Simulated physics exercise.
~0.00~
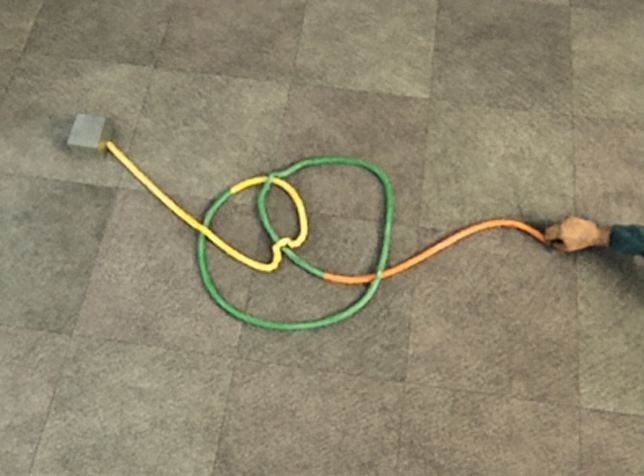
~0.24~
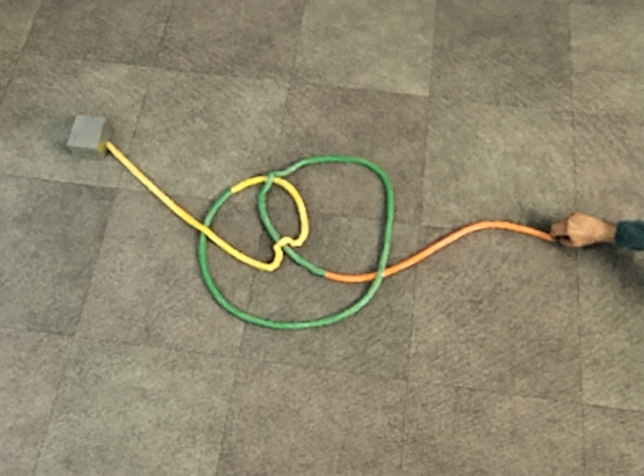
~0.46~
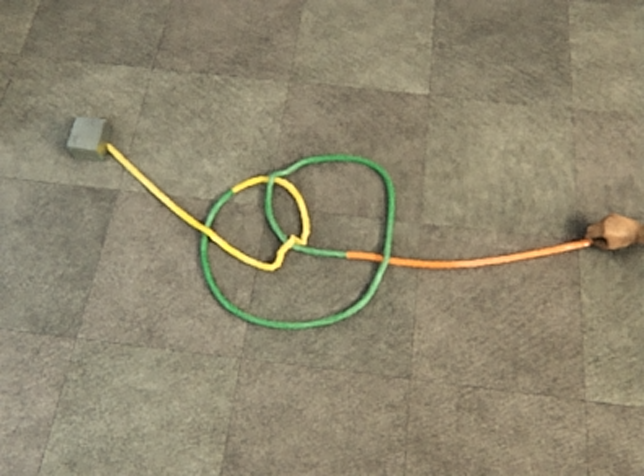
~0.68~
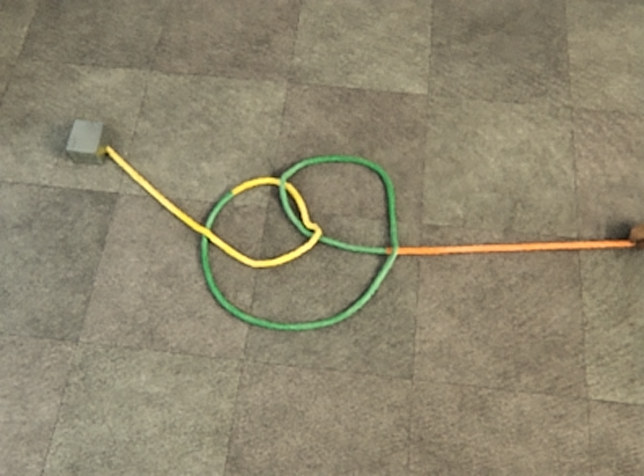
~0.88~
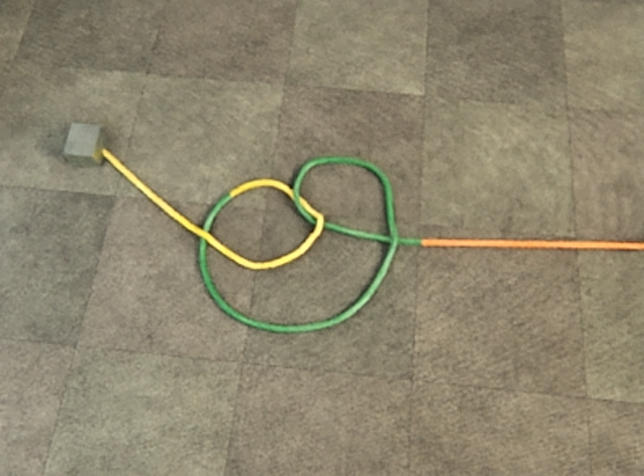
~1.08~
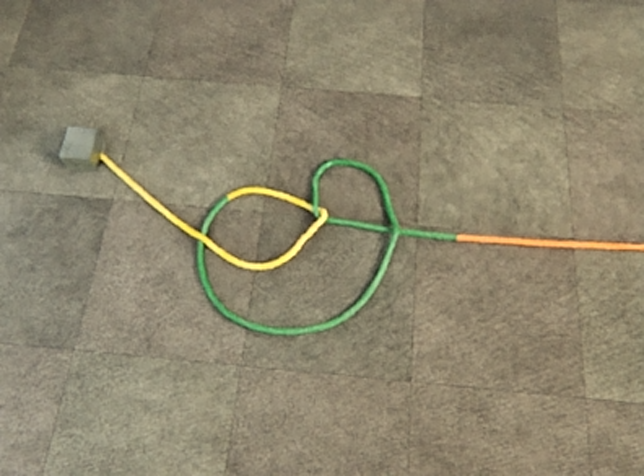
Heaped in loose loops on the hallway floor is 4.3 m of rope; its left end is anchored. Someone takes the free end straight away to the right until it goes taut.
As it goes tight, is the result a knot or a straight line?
The rope locks up.
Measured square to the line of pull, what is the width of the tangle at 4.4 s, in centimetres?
Around 20 cm.
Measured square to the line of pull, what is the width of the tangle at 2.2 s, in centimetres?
Looks like about 50 cm to me.
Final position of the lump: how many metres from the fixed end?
Roughly 1.0 m from the fixed end.
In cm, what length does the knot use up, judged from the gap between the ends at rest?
Roughly 20 cm.
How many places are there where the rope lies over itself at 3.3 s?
3 in total.
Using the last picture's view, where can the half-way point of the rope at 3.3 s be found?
Mid-length point: Approx. (442, 242) px.
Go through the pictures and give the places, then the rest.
In the first frame, crossings (203, 232) yellow over green, (270, 179) green over yellow, (299, 261) yellow over green, (379, 276) green over orange; rope runs through (190, 220) (242, 185) (343, 315) (294, 168) (426, 254); grip (550, 243).
In the second frame, rope runs through (191, 221) (345, 314) (428, 252); grip (556, 239).
In the third frame, rope runs through (192, 221) (347, 313) (456, 264); grip (592, 241).
In the fourth frame, rope runs through (192, 224) (348, 313) (494, 248); grip (635, 243).
In the fifth frame, rope runs through (190, 226) (347, 314) (530, 244).
In the sixth frame, rope runs through (188, 229) (239, 192) (346, 316) (316, 196) (565, 244).
After 2.2 s, the ends are 2.7 m apart, loops still 50 cm across.
After 3.3 s, the ends are 3.3 m apart, loops still 24 cm across.
After 4.4 s, the ends are 4.0 m apart, loops still 19 cm across.
After 5.5 s, the ends are 4.1 m apart, loops still 7 cm across.
After 5.8 s, the ends are 4.1 m apart, loops still 8 cm across.
